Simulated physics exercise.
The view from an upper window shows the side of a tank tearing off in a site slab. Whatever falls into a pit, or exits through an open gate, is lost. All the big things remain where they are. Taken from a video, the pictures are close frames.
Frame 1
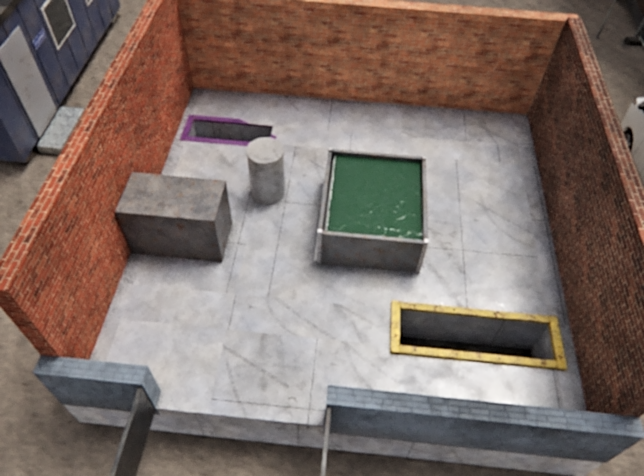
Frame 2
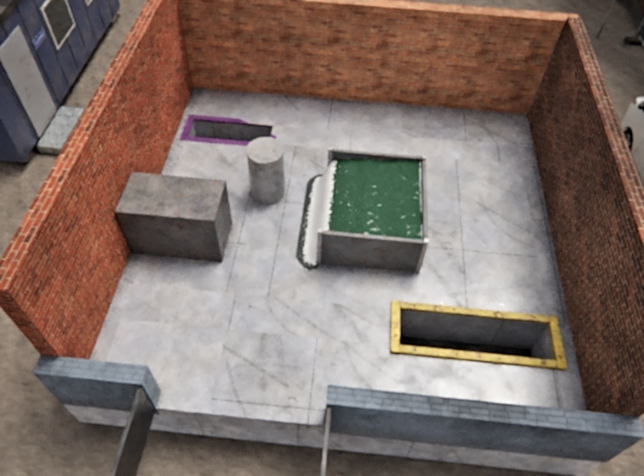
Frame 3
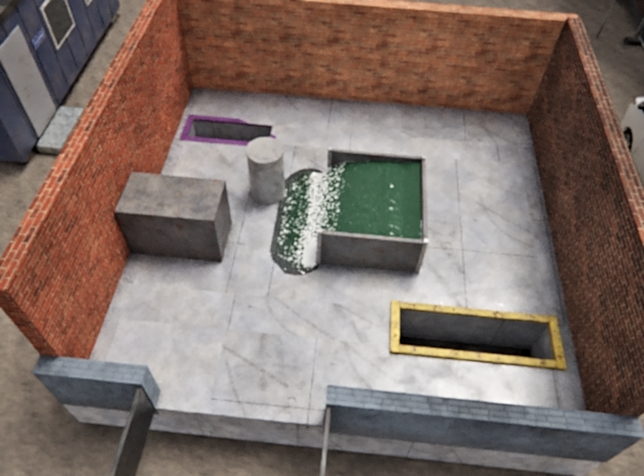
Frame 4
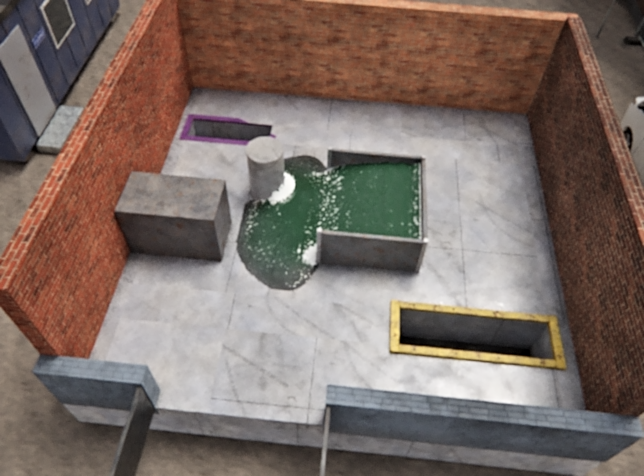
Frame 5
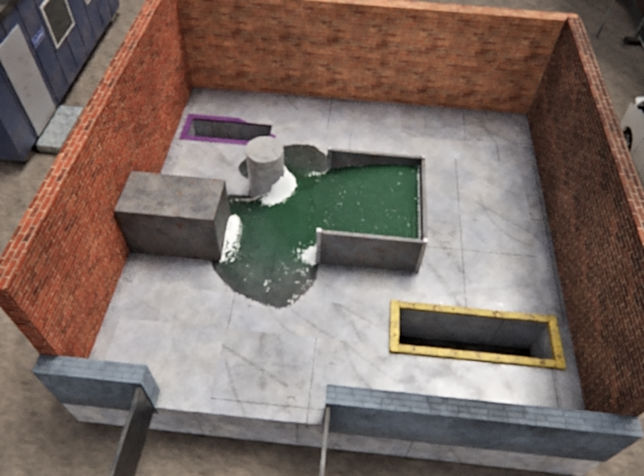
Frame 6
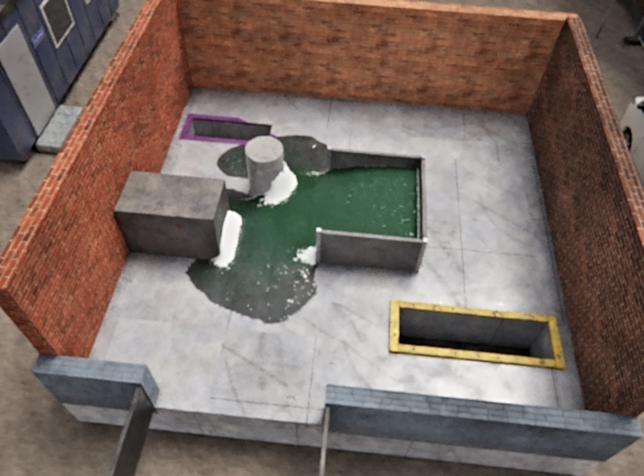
A concrete site slab, walled by red brick at the back and sides and low blue-grey blocks in front, is seen from high above. A tank of green water stands right of centre, with a grey cylinder and block to its left, a purple-edged opening behind and a yellow-framed pit at front right. The tank's left side gives way and water rushes out leftward, foaming around the cylinder and against the block, then spreads forward and back while the view stays still.
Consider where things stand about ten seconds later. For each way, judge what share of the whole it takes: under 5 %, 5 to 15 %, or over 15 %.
The gate will be a major outlet past fifteen per cent; the purple pit will be a major outlet past fifteen per cent; the yellow pit will be a minor outlet short of five per cent.
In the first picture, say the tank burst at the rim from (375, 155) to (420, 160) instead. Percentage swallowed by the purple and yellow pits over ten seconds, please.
Result - purple: 25 %; yellow: 12 %.
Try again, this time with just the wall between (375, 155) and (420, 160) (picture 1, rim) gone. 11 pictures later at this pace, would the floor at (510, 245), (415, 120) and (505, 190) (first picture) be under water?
Note, points one to three: Unreached / reached and soaked / unreached.
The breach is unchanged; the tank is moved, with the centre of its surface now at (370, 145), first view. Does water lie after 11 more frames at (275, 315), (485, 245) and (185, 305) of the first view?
Soaked - unflooded - soaked.
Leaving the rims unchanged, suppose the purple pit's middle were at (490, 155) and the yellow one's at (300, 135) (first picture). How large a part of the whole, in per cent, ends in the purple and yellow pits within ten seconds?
Roughly: Purple pit 4 %, yellow pit 14 %.
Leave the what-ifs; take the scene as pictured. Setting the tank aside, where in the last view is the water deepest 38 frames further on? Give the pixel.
That would be (100, 333).
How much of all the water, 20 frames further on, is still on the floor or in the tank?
I reckon around 72 in a hundred.
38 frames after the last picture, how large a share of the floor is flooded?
About 45 percent.
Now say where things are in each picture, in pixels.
The open tank at (375, 196) is whole and still, in the first frame.
The front is at (313, 266), out from the gap at (326, 209), in the second frame.
The front is at (293, 270), out from the gap at (326, 211), in the third frame.
Water pours out at (326, 212) and has run to (264, 277), in the fourth frame.
The front is at (219, 266), out from the gap at (325, 212), in the fifth frame.
The front is at a hidden place, out from the gap at (325, 212), in the sixth frame.
A moment on, water covers 25 % of the floor; the gate 0 %, the purple pit 3 %, the yellow pit 0 %.
Next, water covers 40 % of the floor; the gate 2 %, the purple pit 7 %, the yellow pit 0 %.
Then, water covers 45 % of the floor; the gate 11 %, the purple pit 17 %, the yellow pit 0 %.
Later, water covers 45 % of the floor; the gate 22 %, the purple pit 29 %, the yellow pit 0 %.
In the end, water covers 50 % of the floor; the gate 30 %, the purple pit 36 %, the yellow pit 0 %.
